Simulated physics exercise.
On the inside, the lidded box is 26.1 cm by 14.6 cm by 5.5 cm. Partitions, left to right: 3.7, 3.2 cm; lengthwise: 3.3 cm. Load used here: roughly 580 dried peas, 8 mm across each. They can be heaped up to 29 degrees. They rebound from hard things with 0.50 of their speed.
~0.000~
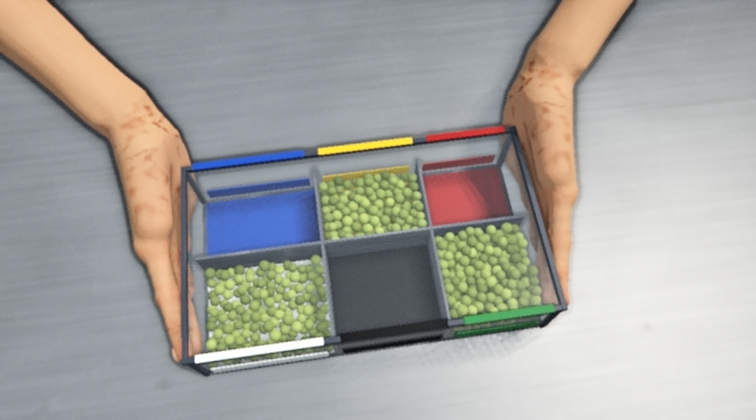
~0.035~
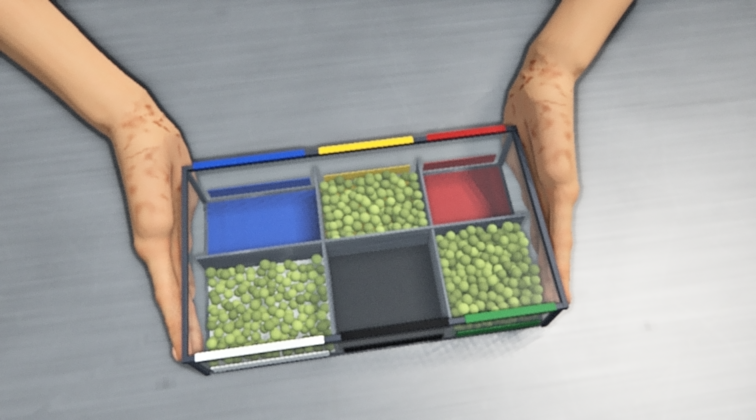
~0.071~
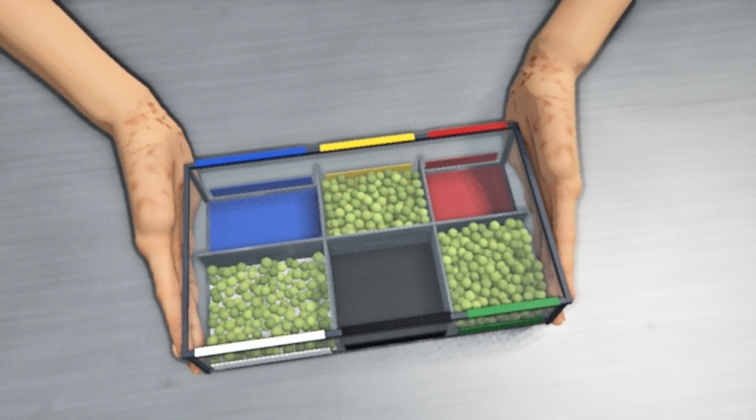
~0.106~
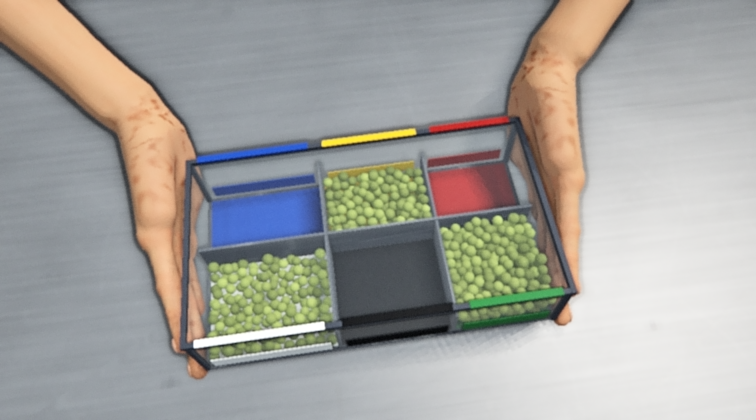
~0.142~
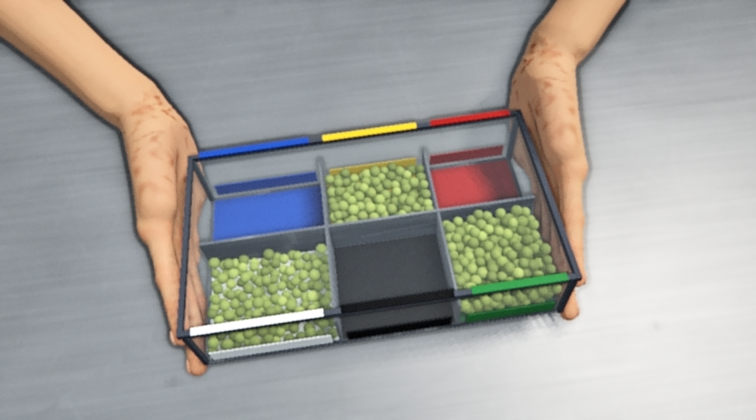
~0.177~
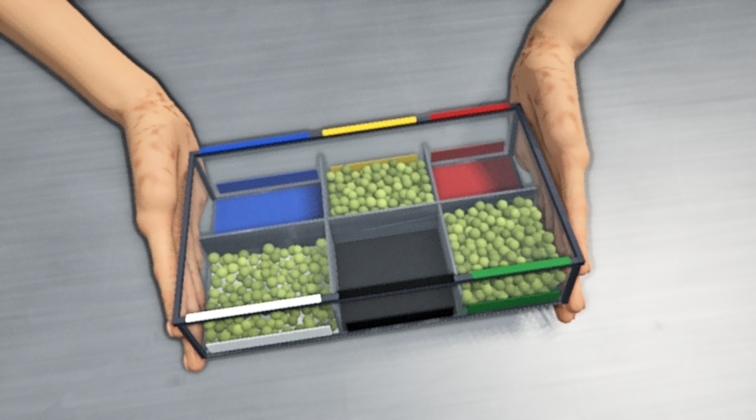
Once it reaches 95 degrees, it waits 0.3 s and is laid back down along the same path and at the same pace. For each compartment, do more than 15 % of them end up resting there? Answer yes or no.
Red compartment: Yes, blue compartment: Yes, green compartment: No, yellow compartment: Yes, white compartment: No, black compartment: No.
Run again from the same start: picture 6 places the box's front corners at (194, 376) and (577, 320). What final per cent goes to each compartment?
By the end red holds 0%, blue holds 0%, green holds 35%, yellow holds 5%, white holds 35% and black holds 25%.
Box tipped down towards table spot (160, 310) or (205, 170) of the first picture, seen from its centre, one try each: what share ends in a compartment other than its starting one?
I'd put it at about 60 per cent for the first tilt and about 55 per cent for the second.
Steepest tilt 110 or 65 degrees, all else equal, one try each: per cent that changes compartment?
First try: Around 70 %; second try: Around 15 %.
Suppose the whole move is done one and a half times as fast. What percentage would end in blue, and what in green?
I'd say blue 25 percent, green 5 percent.
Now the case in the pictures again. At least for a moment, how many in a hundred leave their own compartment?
Roughly 60 in a hundred.
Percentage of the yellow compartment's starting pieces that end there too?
It works out to near 100 percent.
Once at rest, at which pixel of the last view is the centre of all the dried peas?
Roughly (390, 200).
After 1.08 s, tilt 95 degrees; red 25 %, blue 15 %, green 10 %, yellow 40 %, white 15 %.
After 1.68 s, tilt 51 degrees; red 30 %, blue 25 %, green 5 %, yellow 40 %, white 5 %.
After 2.33 s, tilt 0 degrees; red 30 %, blue 25 %, green 5 %, yellow 40 %, white 5 %.
By 2.9 s all is still; red 30 %, blue 25 %, green 5 %, yellow 40 %, white 5 %, black 0 %.
